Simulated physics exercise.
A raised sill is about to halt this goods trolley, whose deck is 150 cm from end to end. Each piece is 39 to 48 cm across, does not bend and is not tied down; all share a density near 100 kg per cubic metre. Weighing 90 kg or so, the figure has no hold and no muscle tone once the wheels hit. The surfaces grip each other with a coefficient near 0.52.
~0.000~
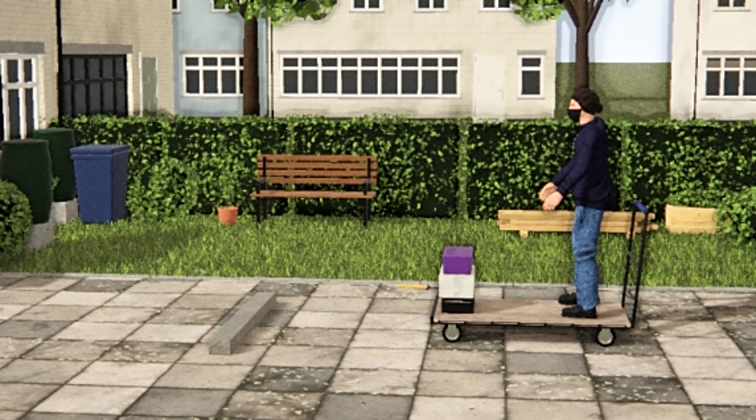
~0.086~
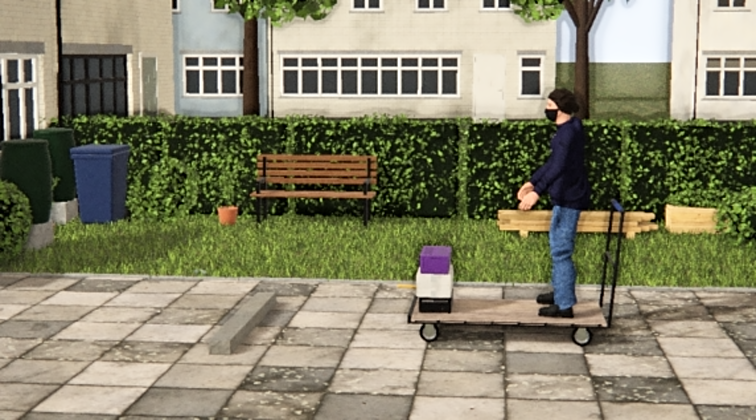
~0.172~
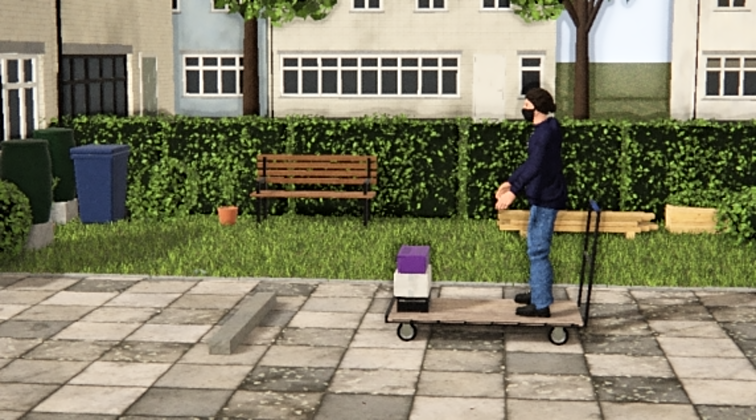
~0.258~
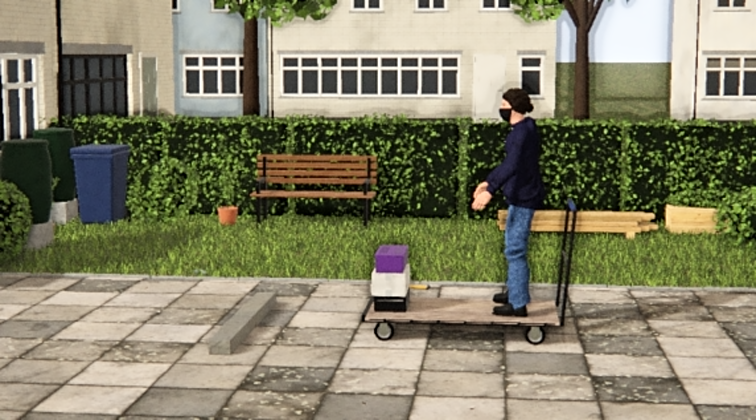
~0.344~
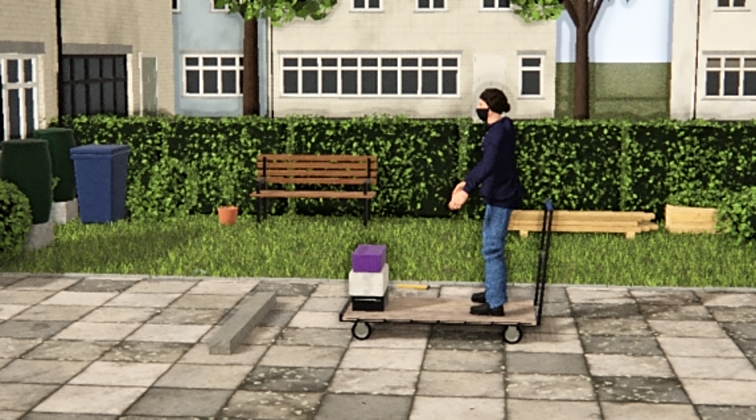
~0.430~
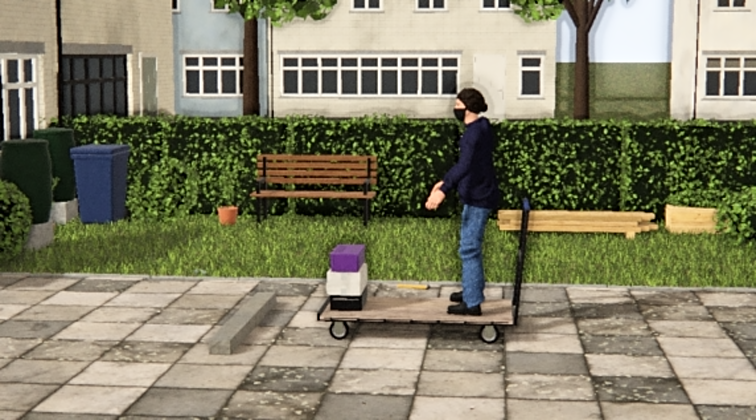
A masked figure with dark hair, a navy top and blue jeans stands on a flat goods trolley on a paved path, seen side-on from a fixed camera. Purple, white and black pieces are stacked at the deck's left end, with a low grey sill further left and a wooden bench, blue bin and hedge behind. The trolley rolls steadily leftward, carrying the upright figure, arms held slightly forward, and the stack.
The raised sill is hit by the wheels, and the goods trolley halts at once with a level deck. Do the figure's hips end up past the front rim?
Yes.
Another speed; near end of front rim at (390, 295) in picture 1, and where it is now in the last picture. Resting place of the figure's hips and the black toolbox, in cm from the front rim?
Both stay short of the rim: The hips by 90 cm and black by 20 cm.
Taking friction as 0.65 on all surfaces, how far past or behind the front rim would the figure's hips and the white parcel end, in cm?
Result - hips: 50 past; white: 60 past.
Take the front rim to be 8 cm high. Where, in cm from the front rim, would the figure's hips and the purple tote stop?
Result: Hips 10 cm past rim; purple 80 cm past rim.
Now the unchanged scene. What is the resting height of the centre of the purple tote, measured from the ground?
About 5 cm.
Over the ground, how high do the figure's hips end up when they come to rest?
About 40 cm above the ground.
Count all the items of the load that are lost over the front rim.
Total: 2.
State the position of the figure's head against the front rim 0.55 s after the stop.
20 cm past it.
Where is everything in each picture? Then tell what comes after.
The first picture shows hips (594, 194), black toolbox (458, 300), rim corner (432, 319); 155 cm still to roll.
The second picture shows hips (571, 194), black toolbox (436, 300), rim corner (409, 319); 137 cm still to roll.
The third picture shows hips (548, 194), black toolbox (414, 299), rim corner (386, 318); 119 cm still to roll.
The fourth picture shows hips (525, 193), black toolbox (392, 299), rim corner (363, 318); 101 cm still to roll.
The fifth picture shows hips (502, 193), black toolbox (371, 298), rim corner (341, 317); 84 cm still to roll.
The sixth picture shows hips (480, 193), black toolbox (349, 298), rim corner (318, 317); 66 cm still to roll. Speed about 2.1 m/s.
After 0.75 s the deck stops.
After 1.00 s the figure's hips are 74 cm behind the rim, near (333, 222) in the last picture's view.
After 1.30 s the figure's hips are 16 cm behind the rim, near (263, 261) in the last picture's view.
After 1.75 s the figure's hips are 19 cm past the rim, near (222, 278) in the last picture's view.
Final state at 3.3 s, past the rim, purple tote, white parcel and the figure's hips; behind it, black toolbox.
